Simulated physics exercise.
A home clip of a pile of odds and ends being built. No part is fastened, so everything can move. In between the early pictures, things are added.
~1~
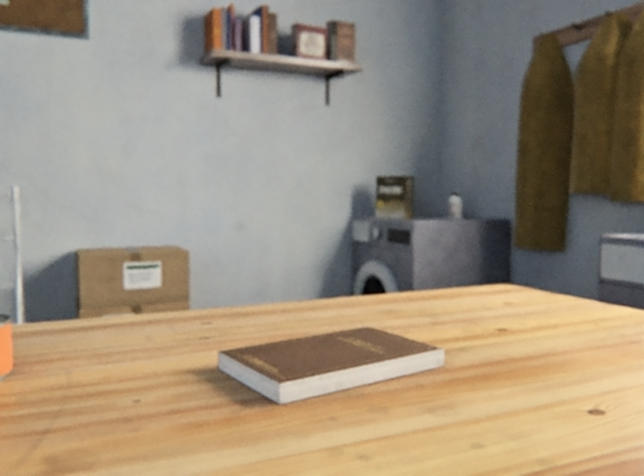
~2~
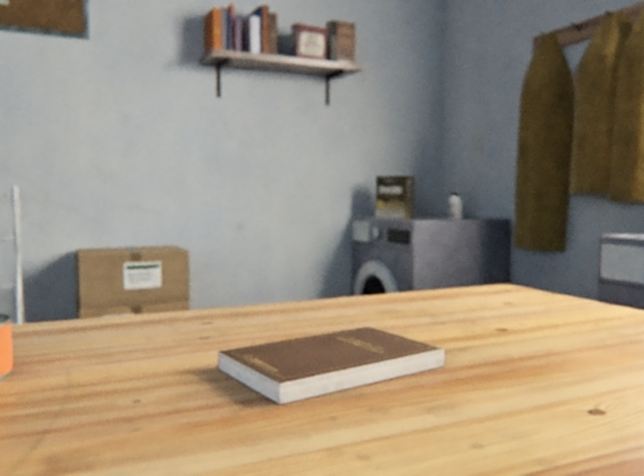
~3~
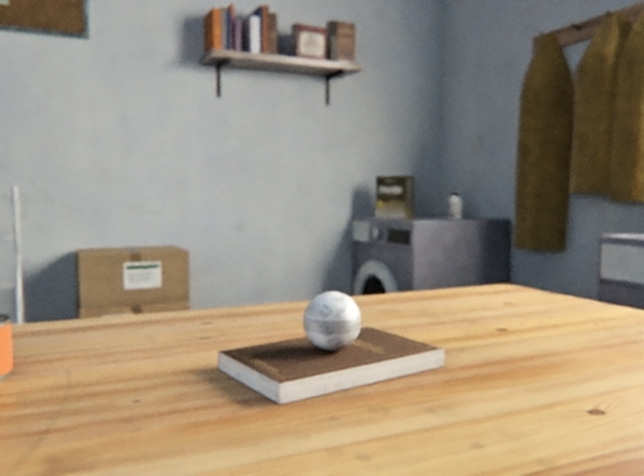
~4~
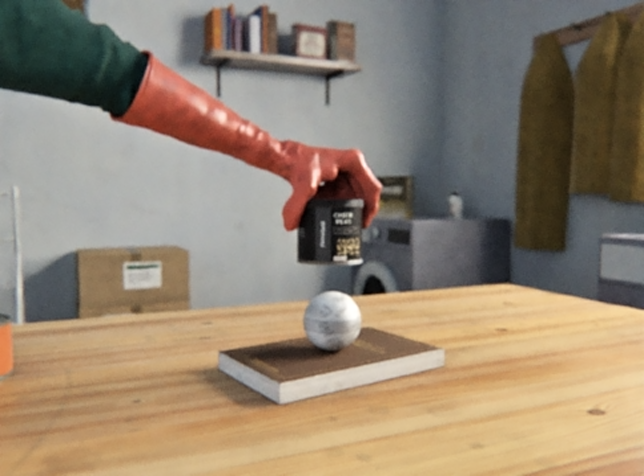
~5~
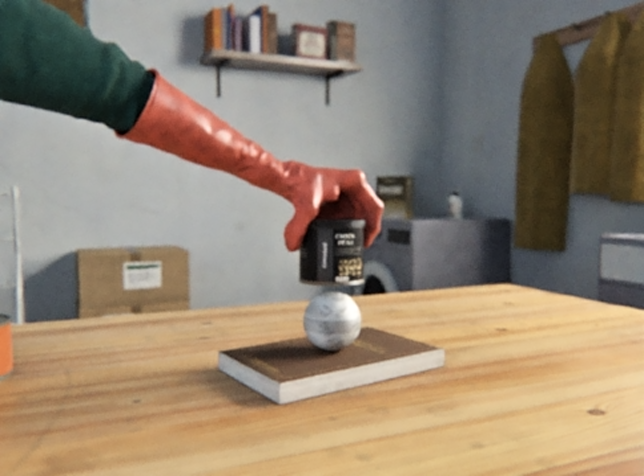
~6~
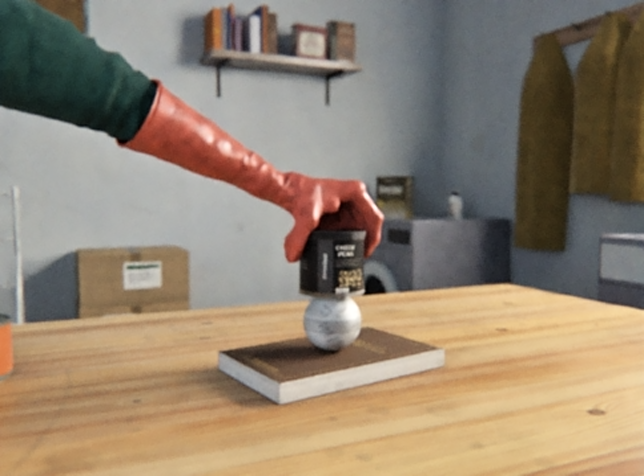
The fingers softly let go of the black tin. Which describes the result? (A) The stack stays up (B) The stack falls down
B.
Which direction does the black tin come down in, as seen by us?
Result: Further left.
Then, 0.80 s later than the last frame, black tin now fallen; white ball moved a little.
Then, 1.00 s later than the last frame, white ball moved a little.
When it is over, fallen, black tin; the other 3 as before. End places, in pixels of the last picture, black tin near (129, 360). The pile loses its balance.
